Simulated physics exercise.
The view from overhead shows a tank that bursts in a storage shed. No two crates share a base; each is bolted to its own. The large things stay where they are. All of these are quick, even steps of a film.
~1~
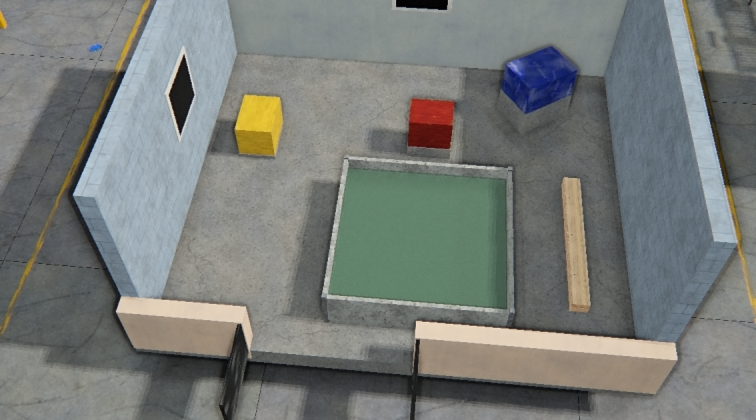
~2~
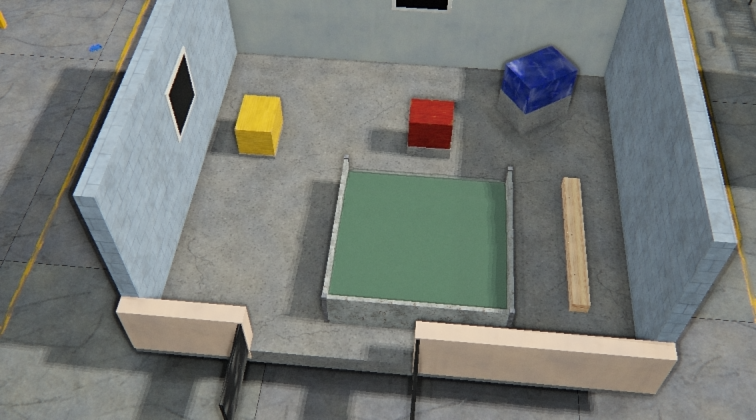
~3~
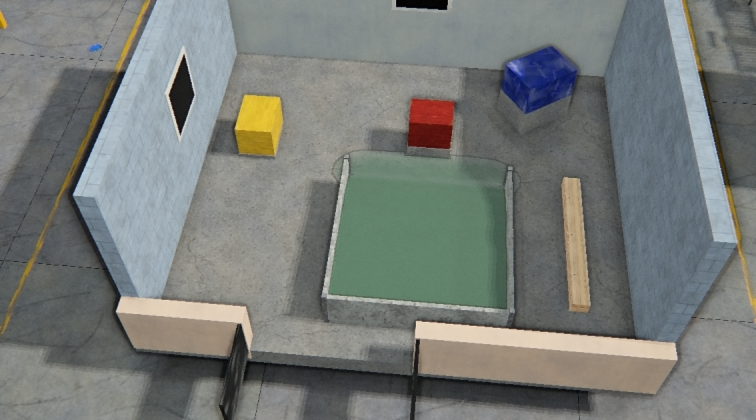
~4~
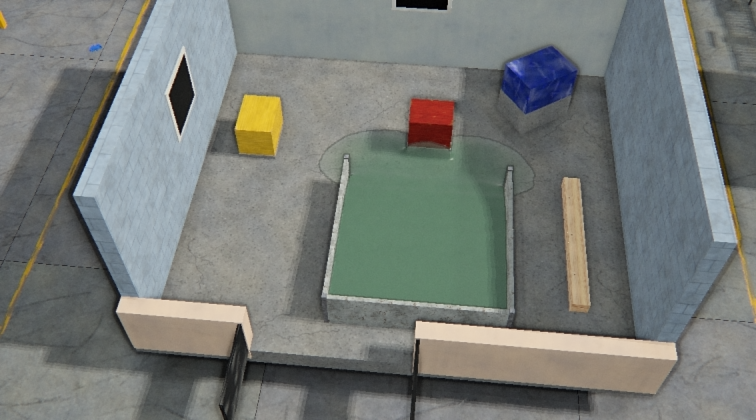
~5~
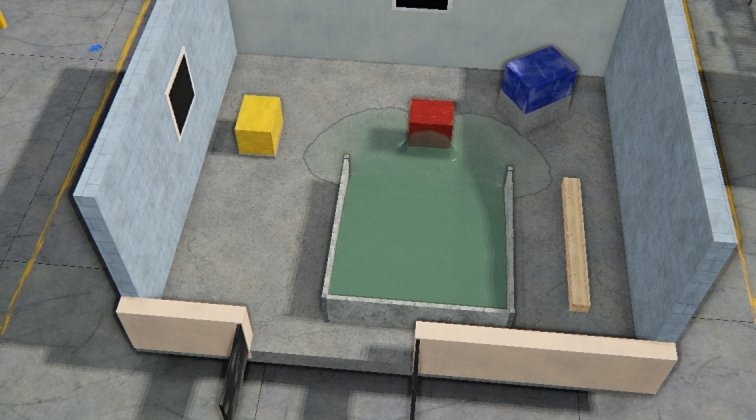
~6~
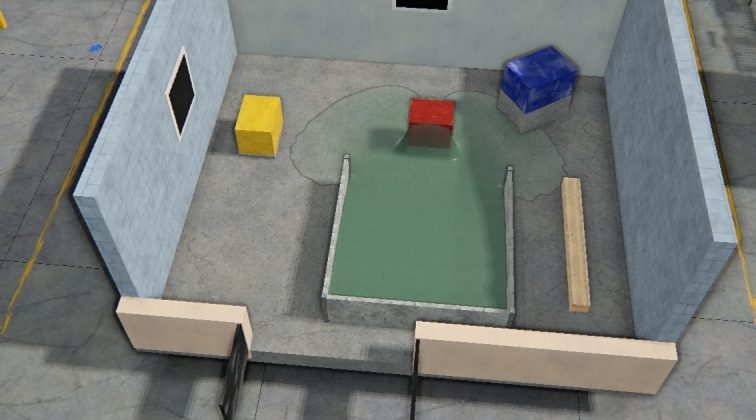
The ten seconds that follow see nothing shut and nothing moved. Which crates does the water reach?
In order: The red crate is not missed by the water this time; the yellow crate is not missed by the water this time; the blue crate is missed by the water this time.
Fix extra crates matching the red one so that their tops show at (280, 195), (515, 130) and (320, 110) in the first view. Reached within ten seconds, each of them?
Result, in sequence: Is missed, is inundated, is inundated.
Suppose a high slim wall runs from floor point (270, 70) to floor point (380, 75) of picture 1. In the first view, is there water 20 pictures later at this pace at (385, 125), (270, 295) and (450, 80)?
The first point comes out inundated, the next unwetted, the last inundated.
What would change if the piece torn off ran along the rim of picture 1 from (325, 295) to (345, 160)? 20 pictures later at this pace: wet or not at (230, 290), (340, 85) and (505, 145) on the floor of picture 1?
As listed: Under water, awash, clear.
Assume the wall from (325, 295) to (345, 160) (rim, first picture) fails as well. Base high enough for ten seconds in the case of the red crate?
Looks like the red crate holds out.
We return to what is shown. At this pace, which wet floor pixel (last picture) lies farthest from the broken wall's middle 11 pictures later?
I'd put it around (237, 56).
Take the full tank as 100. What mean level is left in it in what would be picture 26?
About 30 %.
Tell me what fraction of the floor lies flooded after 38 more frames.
Roughly 90 percent.
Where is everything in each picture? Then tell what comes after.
The first picture shows the tank at (423, 232) is whole and still.
In the second picture, water pours out on the tank's far side and has run to a hidden place.
In the third picture, the front is at (343, 162), out from the gap on the tank's far side.
In the fourth picture, the front is at (334, 150), out from the gap on the tank's far side.
In the fifth picture, water pours out on the tank's far side and has run to (342, 124).
In the sixth picture, water pours out on the tank's far side and has run to (382, 89).
A moment on, water covers 35 % of the floor; the red crate water round its plinth, the yellow crate water round its plinth, the blue crate water round its plinth.
Next, water covers 50 % of the floor; the red crate water round its plinth, the yellow crate water round its plinth, the blue crate water round its plinth.
Then, water covers 60 % of the floor; the red crate water round its plinth, the yellow crate water round its plinth, the blue crate water round its plinth.
Later, water covers 90 % of the floor; the red crate water round its plinth, the yellow crate water round its plinth, the blue crate water round its plinth.
In the end, water covers 95 % of the floor; the red crate was topped, the yellow crate was topped, the blue crate stayed above the water.
